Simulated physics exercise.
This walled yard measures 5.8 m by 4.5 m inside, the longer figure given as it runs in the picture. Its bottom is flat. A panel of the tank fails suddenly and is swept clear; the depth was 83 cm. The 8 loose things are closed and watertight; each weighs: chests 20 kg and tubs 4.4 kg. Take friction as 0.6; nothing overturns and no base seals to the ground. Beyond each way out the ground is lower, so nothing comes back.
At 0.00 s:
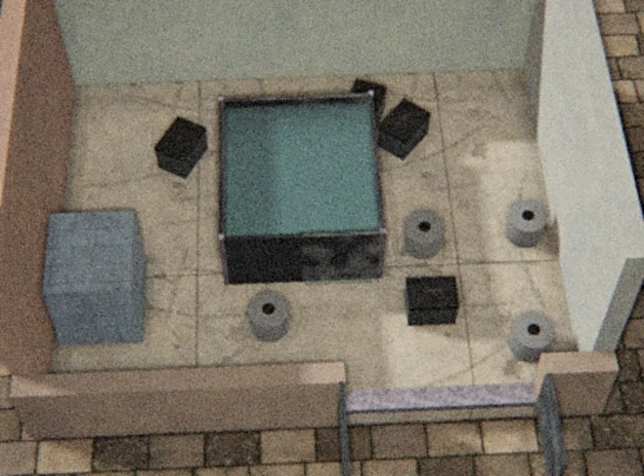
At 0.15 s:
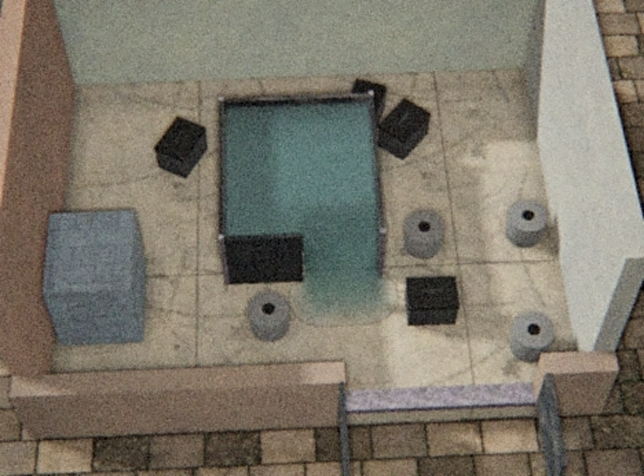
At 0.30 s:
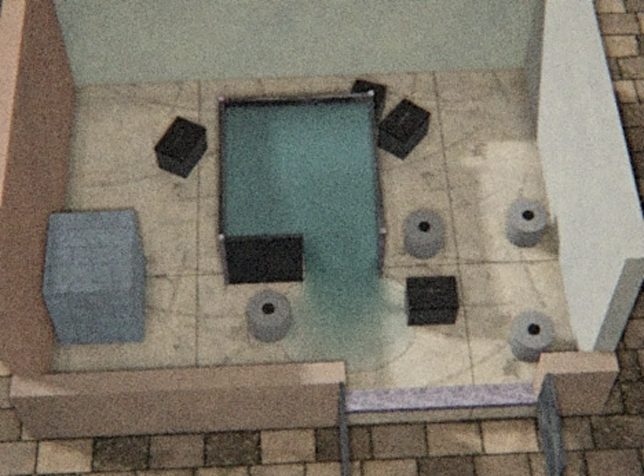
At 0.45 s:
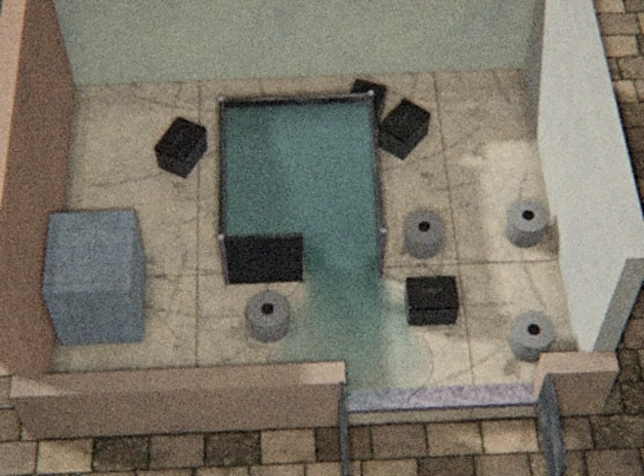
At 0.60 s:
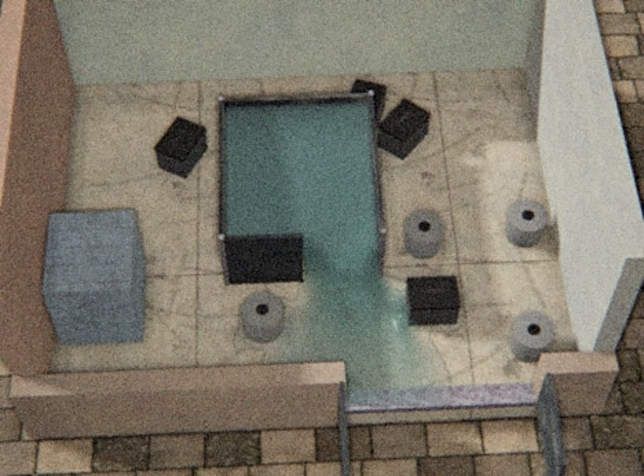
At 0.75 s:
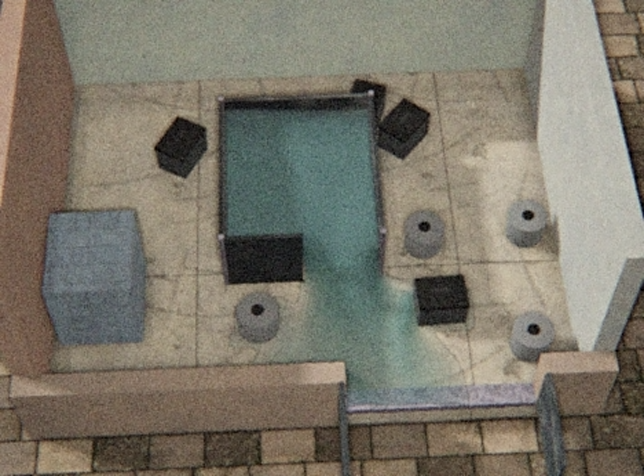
Water poured from the front right of a tank in a walled yard and spread toward the gap in the front wall, nudging a grey tub left, then a black chest slightly right.
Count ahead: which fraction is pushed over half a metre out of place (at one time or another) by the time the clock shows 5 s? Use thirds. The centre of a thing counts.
Share: Under a third.
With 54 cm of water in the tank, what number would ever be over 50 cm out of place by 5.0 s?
Then 0.
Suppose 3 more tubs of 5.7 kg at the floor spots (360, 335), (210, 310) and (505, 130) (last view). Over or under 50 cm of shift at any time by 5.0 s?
In turn: More, more, less.
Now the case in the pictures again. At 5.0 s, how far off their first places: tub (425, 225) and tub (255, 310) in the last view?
In turn: 0 cm, 20 cm.
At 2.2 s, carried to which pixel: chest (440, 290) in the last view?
Near (492, 290).
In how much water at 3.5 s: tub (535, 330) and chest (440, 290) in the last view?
About 3 and 2 cm.
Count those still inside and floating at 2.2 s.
At that moment 0.
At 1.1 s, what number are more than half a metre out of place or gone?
I count 0.
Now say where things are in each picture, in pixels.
The first picture shows a tub at (269, 309) rests on the ground; a chest at (432, 292) rests on the ground; 3.2 m2 under water; 0 of 8 have shifted.
The second picture shows a tub at (269, 309) rests on the ground; a chest at (432, 292), on the bottom; water covers 3.8 m2; 0 of 8 have shifted.
The third picture shows a tub at (269, 309) rests on the ground; a chest at (432, 292), on the bottom; 4.6 m2 under water; 0 of 8 have shifted.
The fourth picture shows a tub at (268, 309), on the bottom; a chest at (432, 292), on the bottom; 5.4 m2 under water; 0 of 8 have shifted.
The fifth picture shows a tub at (262, 310), on the bottom, 7 cm from its start; a chest at (433, 292) rests on the ground; water covers 5.7 m2; 1 of 8 have shifted.
The sixth picture shows a tub at (257, 310) rests on the ground, 12 cm from its start; a chest at (442, 292), on the bottom, 10 cm from its start; water covers 6.1 m2; 2 of 8 have shifted.
After 1.1 s 0 of 8 are over 50 cm from their spots; 0 afloat.
After 2.2 s 1 of 8 are over 50 cm from their spots; 0 afloat.
After 3.5 s 1 of 8 are over 50 cm from their spots; 0 afloat.
After 5.0 s 1 of 8 are over 50 cm from their spots, and 1 have been at some point; 0 afloat.
